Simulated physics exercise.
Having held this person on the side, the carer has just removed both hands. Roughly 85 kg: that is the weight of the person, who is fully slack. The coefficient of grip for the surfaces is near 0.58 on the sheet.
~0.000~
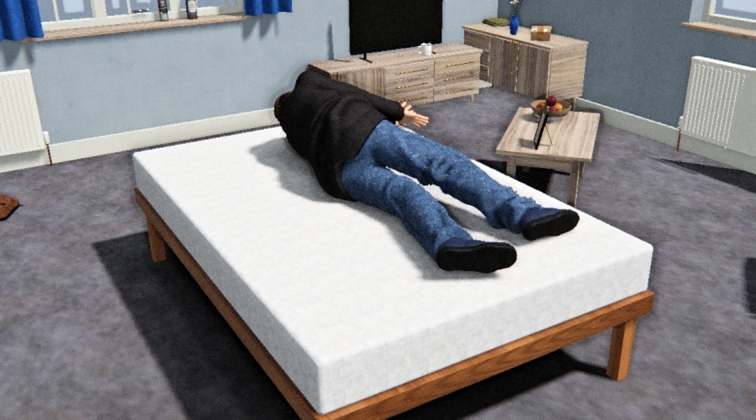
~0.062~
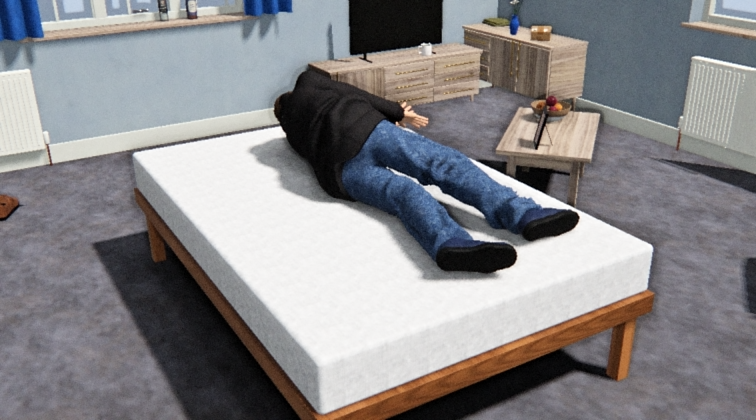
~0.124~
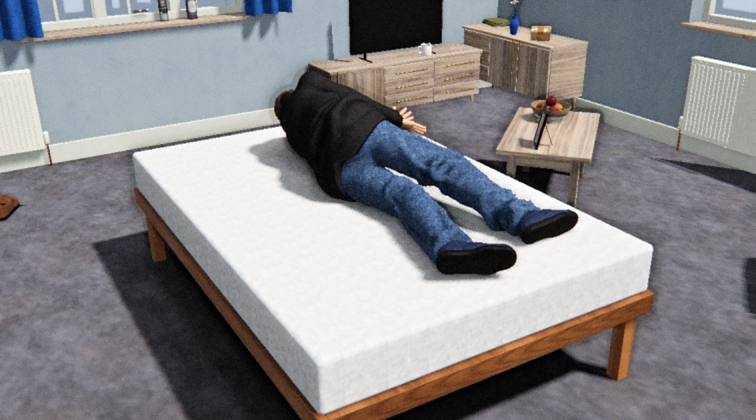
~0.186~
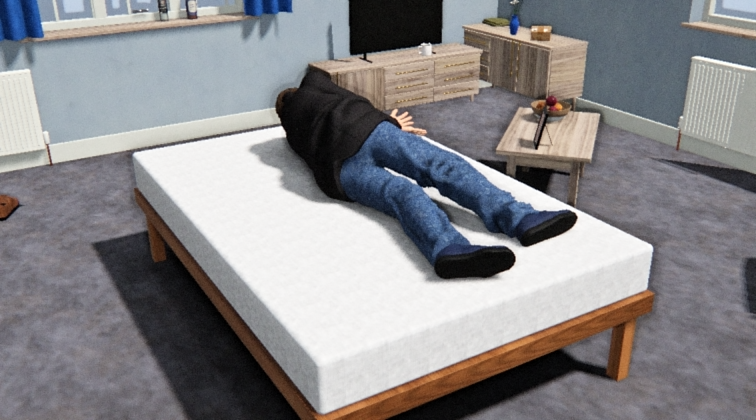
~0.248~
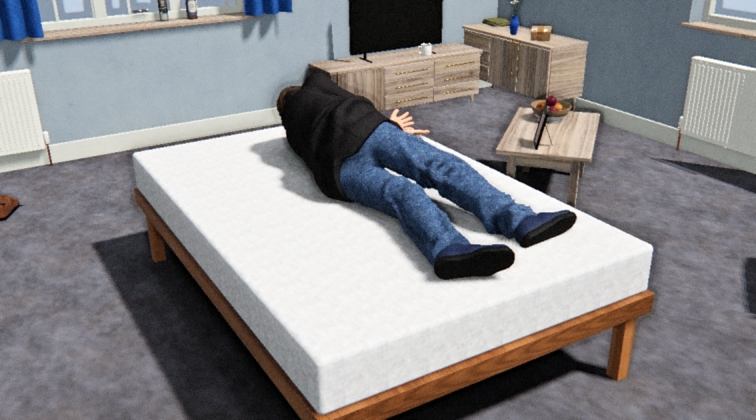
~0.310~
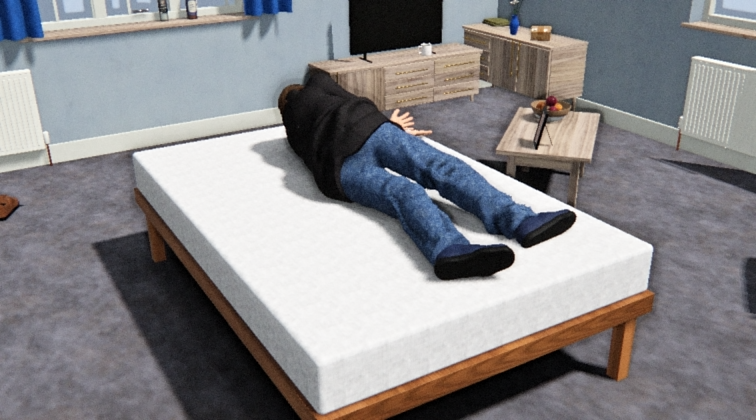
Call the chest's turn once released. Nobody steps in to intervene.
The chest turns to the front.
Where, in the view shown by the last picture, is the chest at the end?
(342, 125).
After 0.54 s the chest is turned 110° from lying flat on the back, near (319, 121) in the last picture's view.
After 0.94 s the chest is turned 125° from lying flat on the back, near (335, 124) in the last picture's view.
After 1.54 s the chest is turned 135° from lying flat on the back, near (341, 125) in the last picture's view.
Final state at 4.0 s, chest rolls forwards.
